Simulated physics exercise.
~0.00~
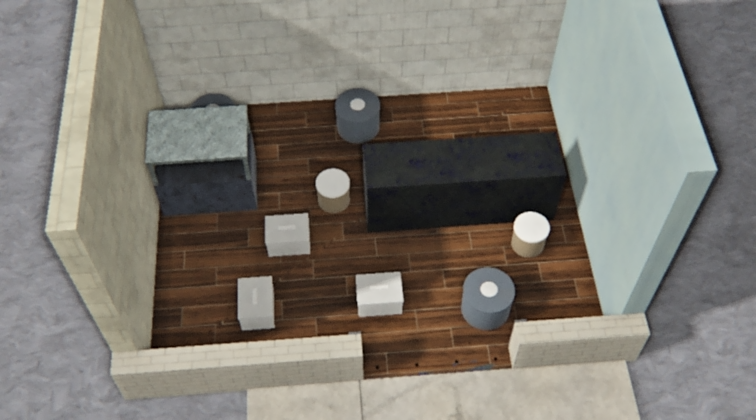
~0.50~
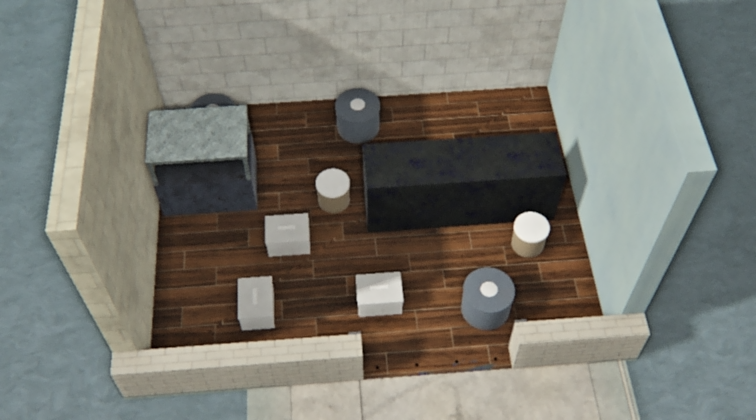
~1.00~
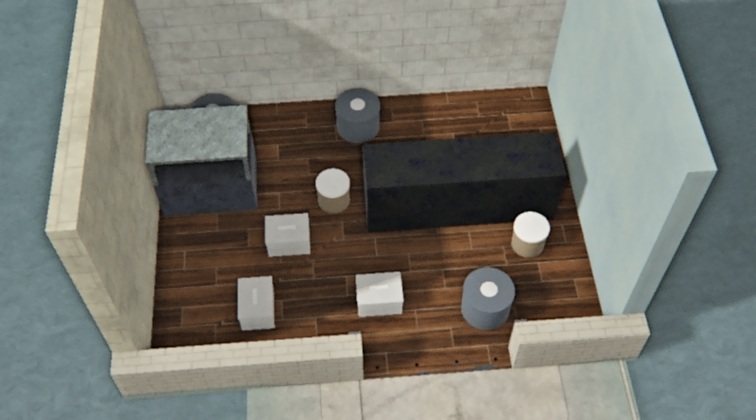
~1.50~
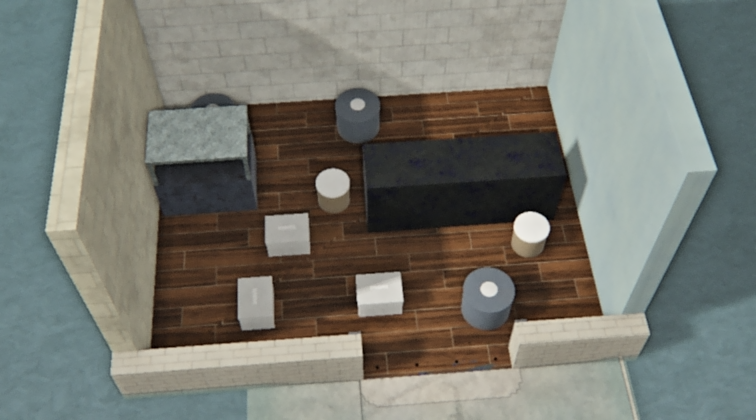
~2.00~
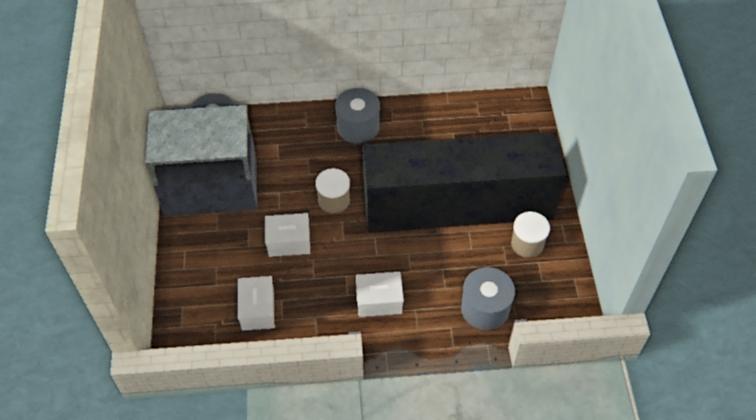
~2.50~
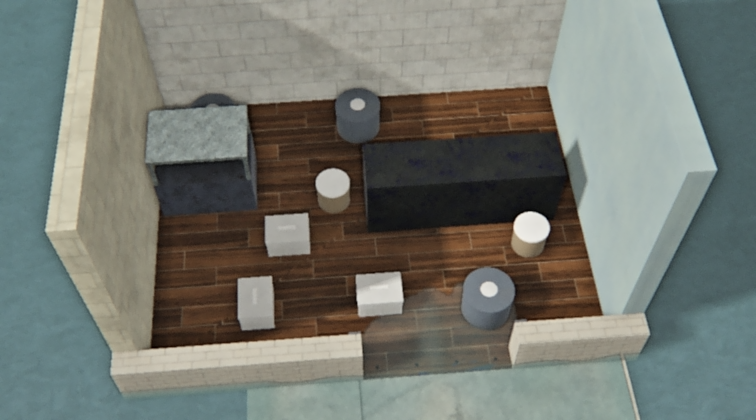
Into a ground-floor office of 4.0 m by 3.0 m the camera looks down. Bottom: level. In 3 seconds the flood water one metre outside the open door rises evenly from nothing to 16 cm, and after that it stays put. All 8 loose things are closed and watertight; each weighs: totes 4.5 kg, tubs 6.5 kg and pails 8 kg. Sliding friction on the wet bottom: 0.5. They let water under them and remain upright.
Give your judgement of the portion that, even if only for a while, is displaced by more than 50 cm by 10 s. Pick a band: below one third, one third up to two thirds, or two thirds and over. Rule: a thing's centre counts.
The share is one third up to two thirds.
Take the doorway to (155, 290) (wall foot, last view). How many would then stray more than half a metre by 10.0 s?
You'd get 4 in that case.
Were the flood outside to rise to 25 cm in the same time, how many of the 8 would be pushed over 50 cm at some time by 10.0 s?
You'd get 6 in that case.
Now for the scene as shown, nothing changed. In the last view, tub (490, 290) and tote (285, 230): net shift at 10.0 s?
One is off by 40 cm, the other by 80 cm, in the order asked.
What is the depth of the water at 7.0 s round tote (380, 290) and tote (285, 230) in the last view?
Some 4 cm at the first, some 7 cm at the second.
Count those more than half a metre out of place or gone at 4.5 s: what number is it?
Count: 2.
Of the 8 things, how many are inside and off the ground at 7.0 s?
3.
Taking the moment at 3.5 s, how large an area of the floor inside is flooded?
Somewhere around 2.0 m2, roughly.
After 3.5 s 0 of 8 are over 50 cm from their spots; 0 afloat.
After 4.5 s 2 of 8 are over 50 cm from their spots; 0 afloat.
After 7.0 s 3 of 8 are over 50 cm from their spots; 3 afloat.
After 10.0 s 1 of 8 are over 50 cm from their spots, and 4 have been at some point; 7 afloat.
